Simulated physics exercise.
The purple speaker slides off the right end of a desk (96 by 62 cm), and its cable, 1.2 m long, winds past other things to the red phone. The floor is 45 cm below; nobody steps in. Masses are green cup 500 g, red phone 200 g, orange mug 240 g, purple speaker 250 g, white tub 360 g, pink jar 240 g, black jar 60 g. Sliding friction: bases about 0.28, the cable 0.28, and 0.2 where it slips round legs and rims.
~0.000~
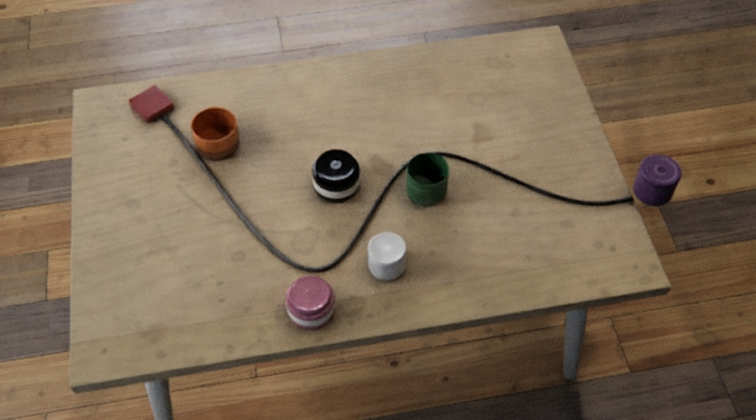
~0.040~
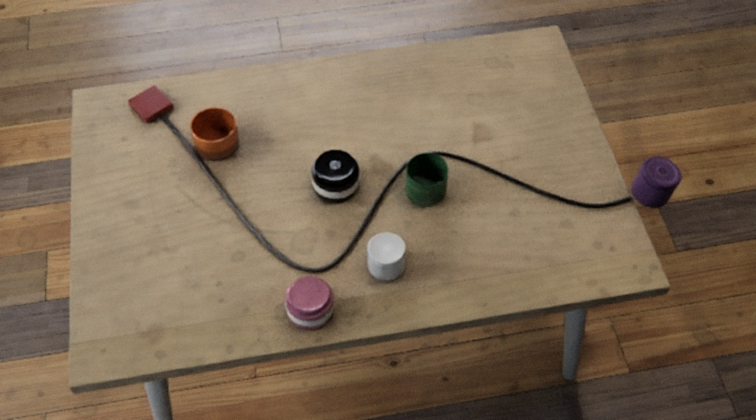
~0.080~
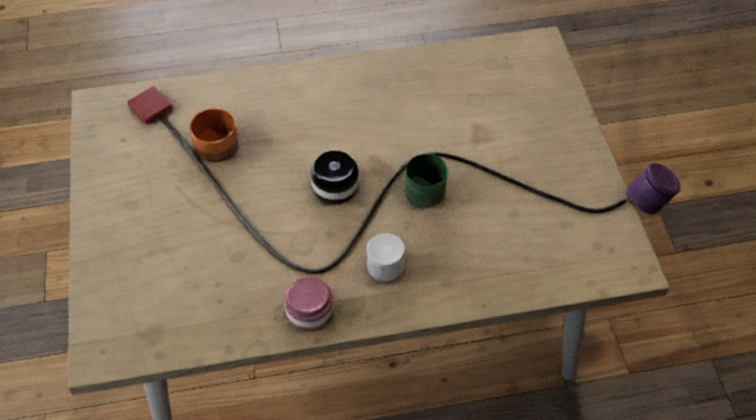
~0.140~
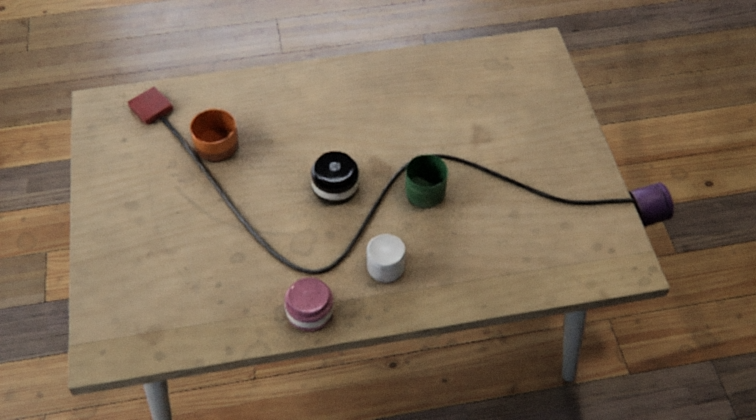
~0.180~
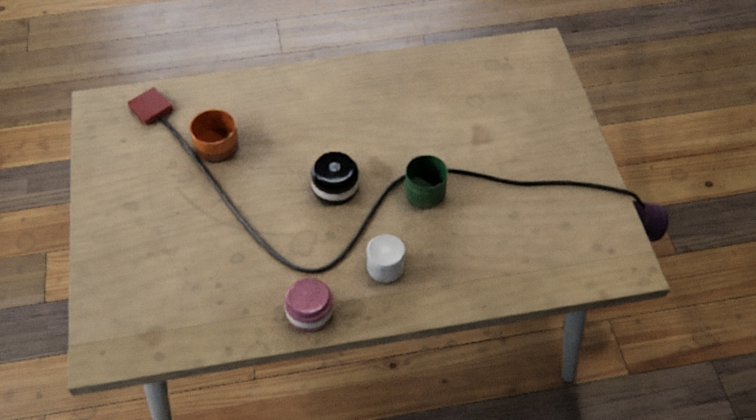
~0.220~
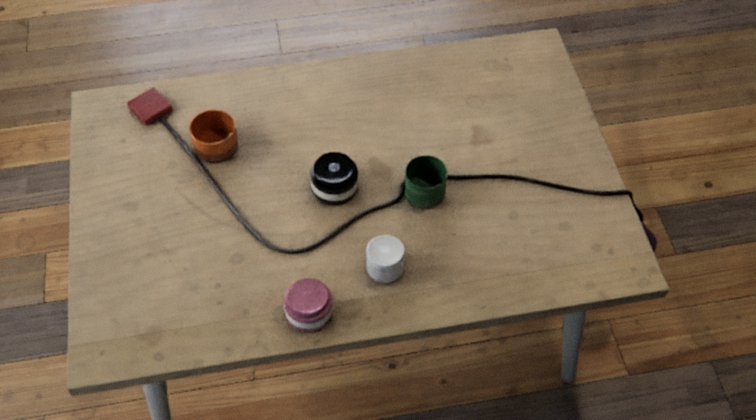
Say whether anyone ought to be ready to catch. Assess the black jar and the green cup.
Black jar comes down, green cup stays up.
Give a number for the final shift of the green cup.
Green cup: 0 cm.
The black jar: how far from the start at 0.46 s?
For the black jar, around 25 cm.
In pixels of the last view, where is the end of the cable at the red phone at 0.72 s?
Approximate position: (231, 170).
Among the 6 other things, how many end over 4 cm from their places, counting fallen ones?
3.
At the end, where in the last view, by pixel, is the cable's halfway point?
The halfway point lies around pixel (545, 129).
At 0.5 s, the cable's tail end at (194, 148); black jar 26 cm off its start, red phone 10 cm off its start, purple speaker over the edge.
At 0.7 s, the cable's tail end at (231, 170); black jar over the edge, red phone 19 cm off its start, purple speaker over the edge.
At 1.0 s, the cable's tail end at (231, 170); black jar over the edge, red phone 19 cm off its start at (212, 160), purple speaker over the edge.
At 1.2 s, the cable's tail end at (231, 170); black jar over the edge, red phone 19 cm off its start, purple speaker over the edge.
At 2.4 s, the cable's tail end at (231, 170); black jar over the edge, green cup 0 cm off its start at (426, 172), red phone 19 cm off its start at (212, 160), purple speaker over the edge.
